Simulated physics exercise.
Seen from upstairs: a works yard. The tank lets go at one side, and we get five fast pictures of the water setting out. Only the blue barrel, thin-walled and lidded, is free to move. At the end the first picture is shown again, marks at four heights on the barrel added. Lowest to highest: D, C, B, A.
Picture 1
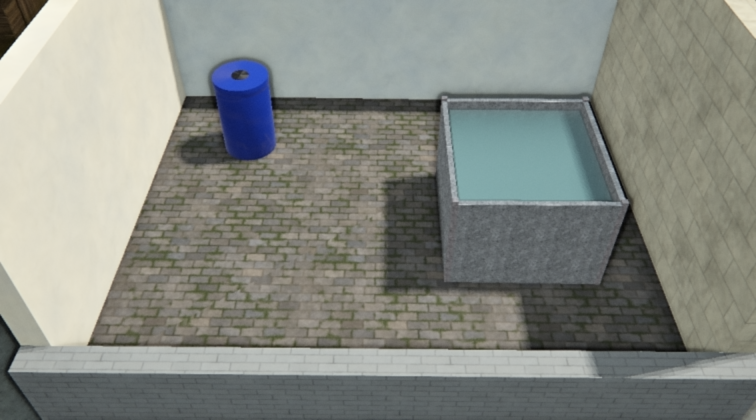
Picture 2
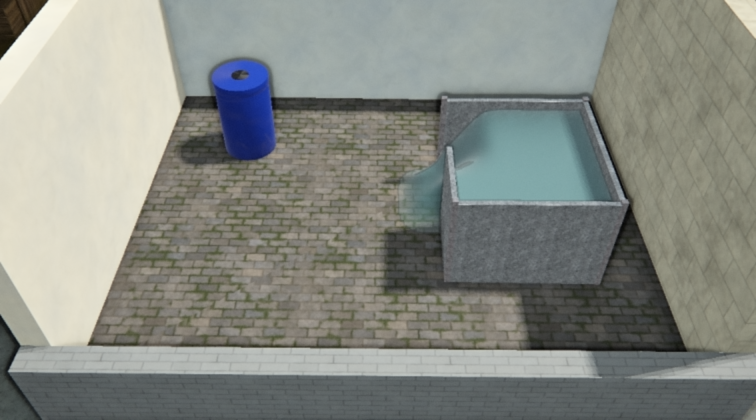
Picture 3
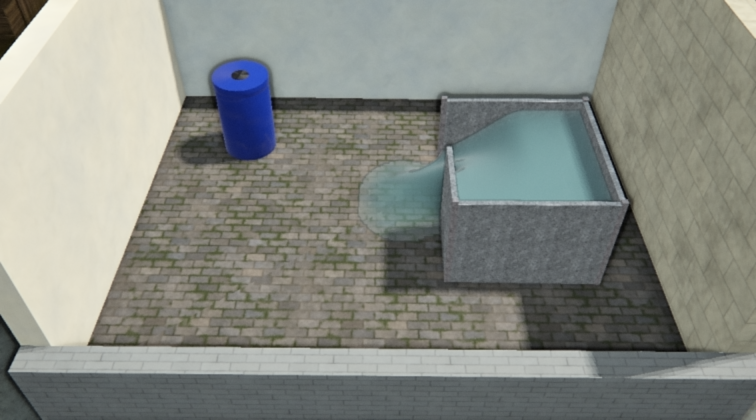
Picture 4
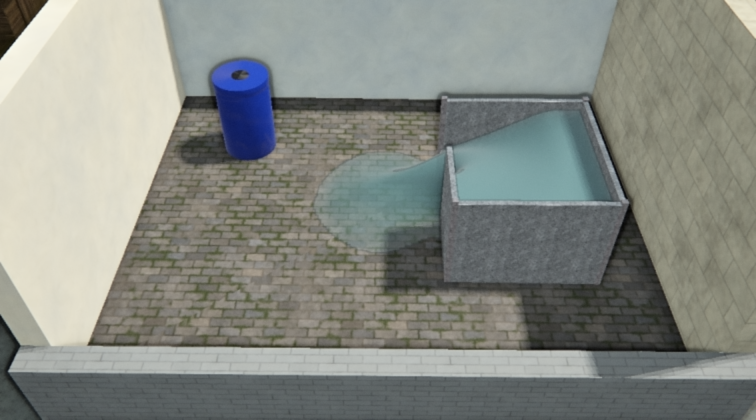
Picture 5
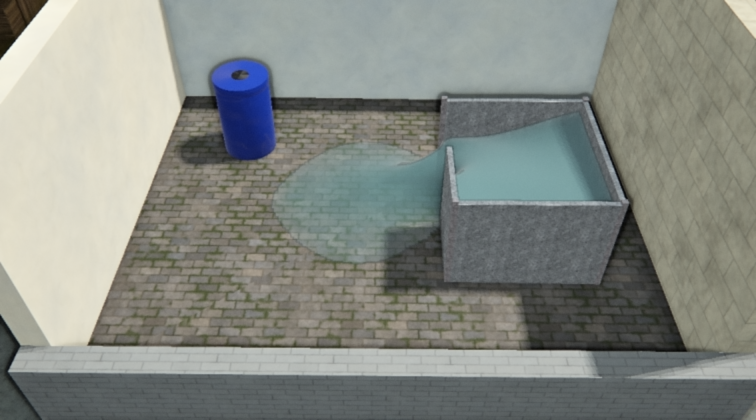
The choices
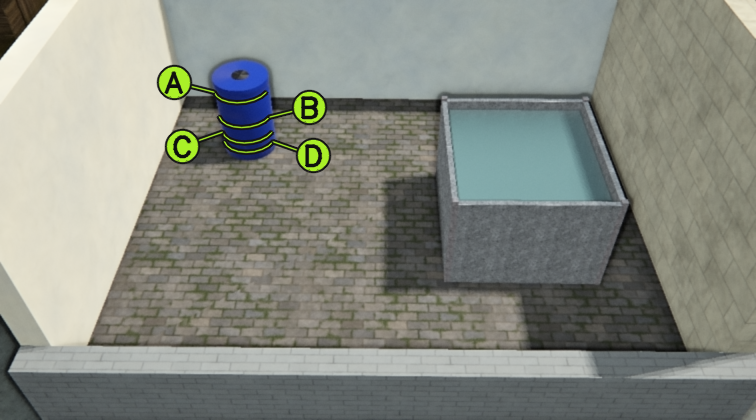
In a walled yard paved with stone, water pours leftward through an opening in the side of a full square tank and spreads across the ground in a widening pool, while a blue barrel at the left stands still.
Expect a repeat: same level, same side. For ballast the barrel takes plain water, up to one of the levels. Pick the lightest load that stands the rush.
Choose B.
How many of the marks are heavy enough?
Two of them.
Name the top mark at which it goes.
C it is.
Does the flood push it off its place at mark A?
No, not at all.
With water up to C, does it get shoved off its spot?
Yes, that goes wrong.
On the marked copy, A at (237, 102); B at (241, 127); C at (244, 143); D at (246, 152); from the bottom up D, C, B, A.
For mark A, it does not move.
For mark B, it does not move.
For mark C, it is pushed about half its own width away.
For mark D, it is pushed about its own width away.
